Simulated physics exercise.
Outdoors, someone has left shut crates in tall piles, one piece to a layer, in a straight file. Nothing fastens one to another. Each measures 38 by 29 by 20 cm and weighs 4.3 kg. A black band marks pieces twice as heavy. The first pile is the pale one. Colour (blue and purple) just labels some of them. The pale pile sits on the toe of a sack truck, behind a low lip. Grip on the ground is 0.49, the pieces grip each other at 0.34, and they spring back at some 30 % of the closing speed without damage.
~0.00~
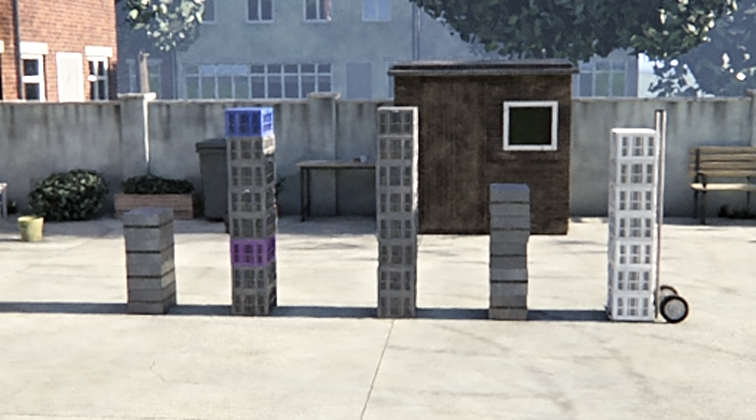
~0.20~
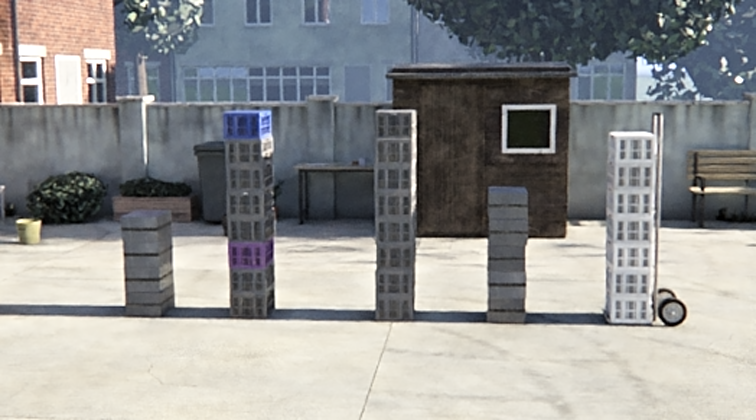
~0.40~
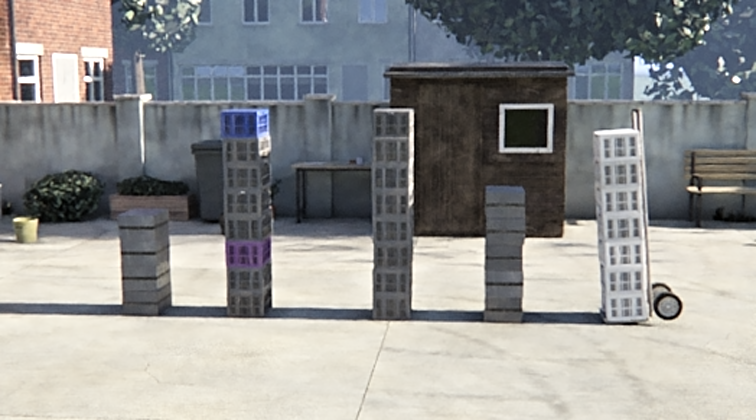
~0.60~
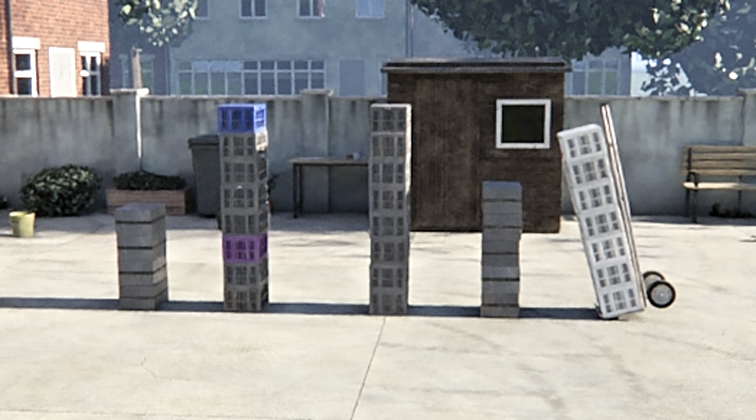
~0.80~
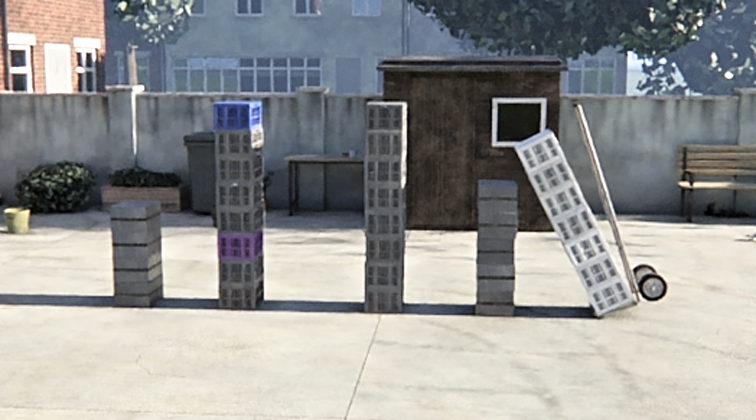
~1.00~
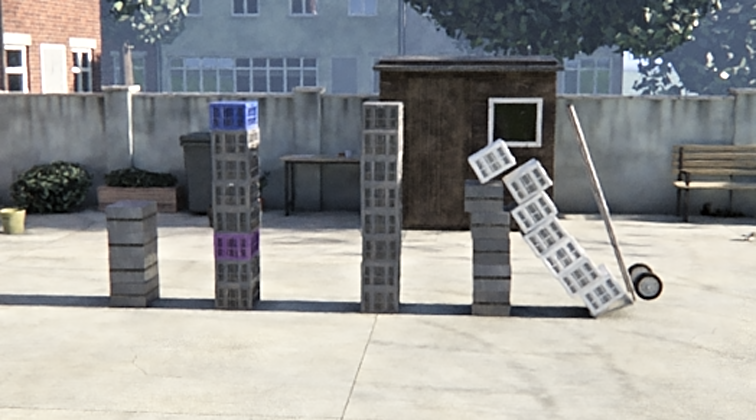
The video shows five stacks of crates standing in a row in a paved yard as a sack truck tilts left, leaning the tall white stack over until its upper crates separate and meet the shorter grey stack beside it.
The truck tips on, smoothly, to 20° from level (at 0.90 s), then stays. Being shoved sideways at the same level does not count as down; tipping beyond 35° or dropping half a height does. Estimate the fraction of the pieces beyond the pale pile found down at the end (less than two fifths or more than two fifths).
It comes to more than two fifths.
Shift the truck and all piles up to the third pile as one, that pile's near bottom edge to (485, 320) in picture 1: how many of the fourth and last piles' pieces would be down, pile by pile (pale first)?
Then fourth 7, last 3.
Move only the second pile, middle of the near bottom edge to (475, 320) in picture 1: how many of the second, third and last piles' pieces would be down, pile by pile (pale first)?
Then second 0, third 0, last 0.
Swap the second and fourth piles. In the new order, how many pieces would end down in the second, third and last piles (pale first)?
In that case second 8, third 7, last 3.
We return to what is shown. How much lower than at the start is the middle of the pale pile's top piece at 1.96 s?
Some 40 cm lower.
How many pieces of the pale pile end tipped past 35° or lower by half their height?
7 pale pieces.
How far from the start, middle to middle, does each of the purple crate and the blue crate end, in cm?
About: Purple 70, blue 110.
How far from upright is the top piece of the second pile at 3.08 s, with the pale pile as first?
About 60°.
After 1.96 s, 7 of the pale pile down; 5 of the 25 other crates down.
After 3.08 s, 7 of the pale pile down; 19 of the 25 other crates down; blue crate on its side; purple crate leaning 41°, 11 cm lower.
At rest (5.0 s), 7 of the pale pile down; 23 of the 25 other crates down; blue crate on its side; purple crate leaning 51°, 33 cm lower. That is 92 per cent. As the last picture would show them, middles, blue crate near (162, 230), purple crate near (168, 282).
